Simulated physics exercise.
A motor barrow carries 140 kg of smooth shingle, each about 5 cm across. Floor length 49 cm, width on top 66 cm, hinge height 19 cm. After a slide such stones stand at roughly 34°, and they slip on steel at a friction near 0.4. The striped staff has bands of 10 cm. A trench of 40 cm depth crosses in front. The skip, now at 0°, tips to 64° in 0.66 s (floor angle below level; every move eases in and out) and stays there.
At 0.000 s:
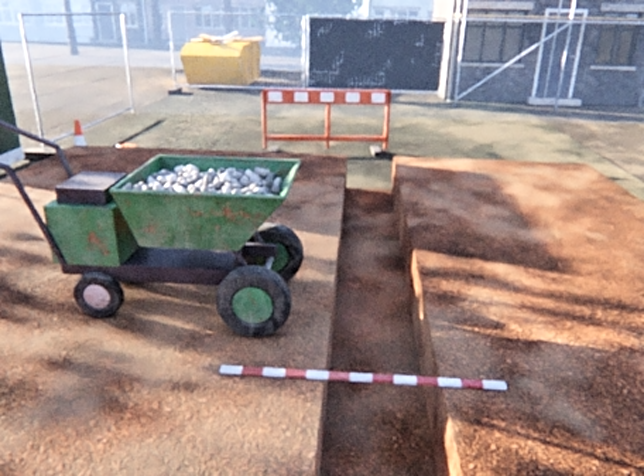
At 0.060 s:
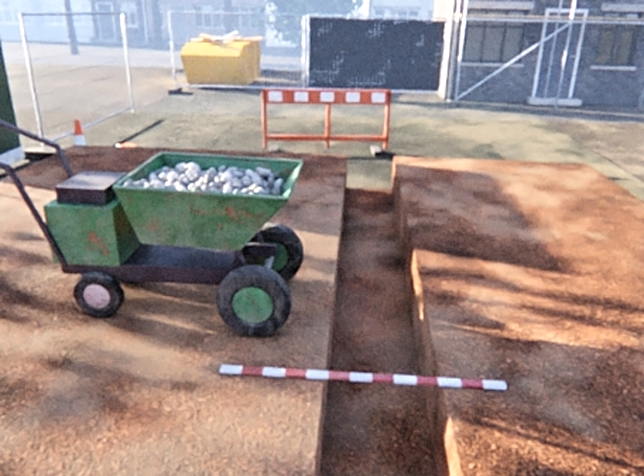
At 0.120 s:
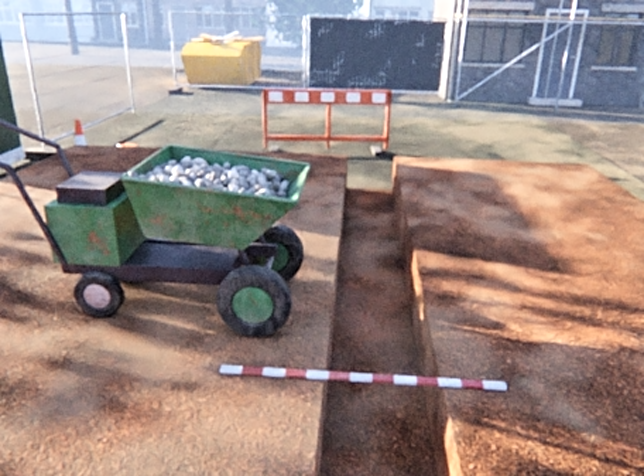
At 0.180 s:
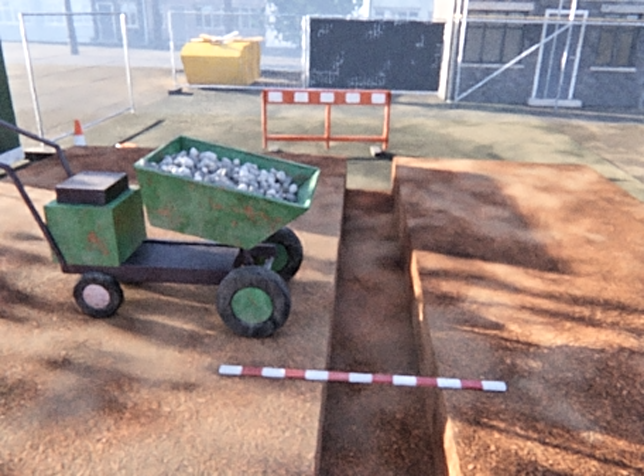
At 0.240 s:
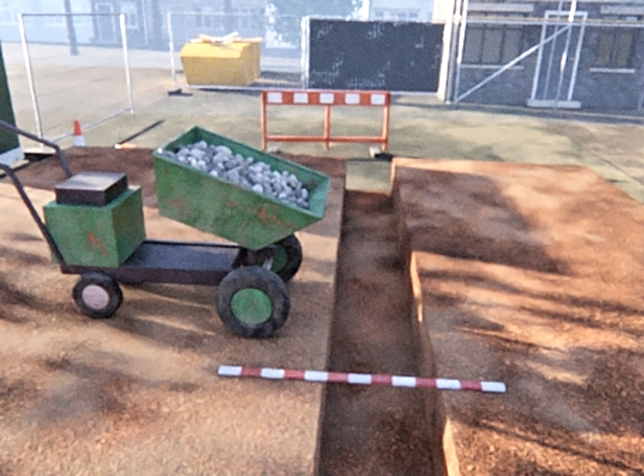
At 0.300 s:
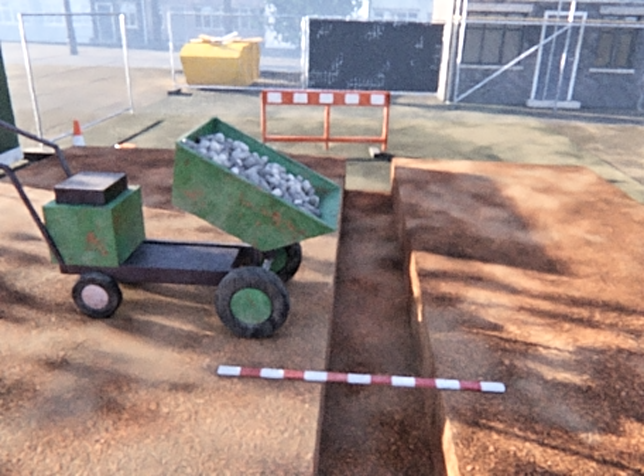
The green skip of stones on a motor barrow tilts steadily down toward the trench.
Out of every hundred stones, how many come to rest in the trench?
Close to 63 in a hundred.
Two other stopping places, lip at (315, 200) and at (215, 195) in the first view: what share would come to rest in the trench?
Near 35 per cent from the first place, 100 from the second.
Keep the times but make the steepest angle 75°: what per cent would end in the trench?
In that case some 65 per cent.
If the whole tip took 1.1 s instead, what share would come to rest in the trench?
Then about 80 per cent.
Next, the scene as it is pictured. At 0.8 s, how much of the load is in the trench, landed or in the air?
Some 25 per cent.
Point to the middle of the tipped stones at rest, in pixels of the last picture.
Their middle is at about (409, 361).
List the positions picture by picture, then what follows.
The first picture shows lip at (285, 198), floor tilted 0°, highest stones at (231, 174).
In the second picture, the skip is at 1°, its lip at (288, 199); the top of the load is at (207, 174); the stones move at 0.4 m/s on average.
The third picture shows lip at (297, 202), floor tilted 6°, highest stones at (189, 168); the stones move at 0.8 m/s on average.
The fourth picture shows lip at (309, 209), floor tilted 12°, highest stones at (188, 159); the stones move at 1.1 m/s on average.
In the fifth picture, the skip is at 19°, its lip at (322, 218); the top of the load is at (195, 151); the stones move at 1.3 m/s on average.
The sixth picture shows lip at (336, 230), floor tilted 28°, highest stones at (212, 141); the stones move at 1.4 m/s on average.
After 0.5 s the floor is at 55°; 100 % in the skip; the foremost stones are at (355, 248).
After 0.8 s the floor is at 64°; 74 % in the skip, 25 % in the trench, 1 % past the trench; the foremost stones are at (435, 315).
After 1.1 s the floor is at 64°; 25 % in the skip, 38 % in the trench, 36 % past the trench; the foremost stones are at (573, 318).
After 3.1 s the floor is at 64°; 0 % in the skip, 63 % in the trench, 37 % past the trench; the foremost stones are past the picture's edge.
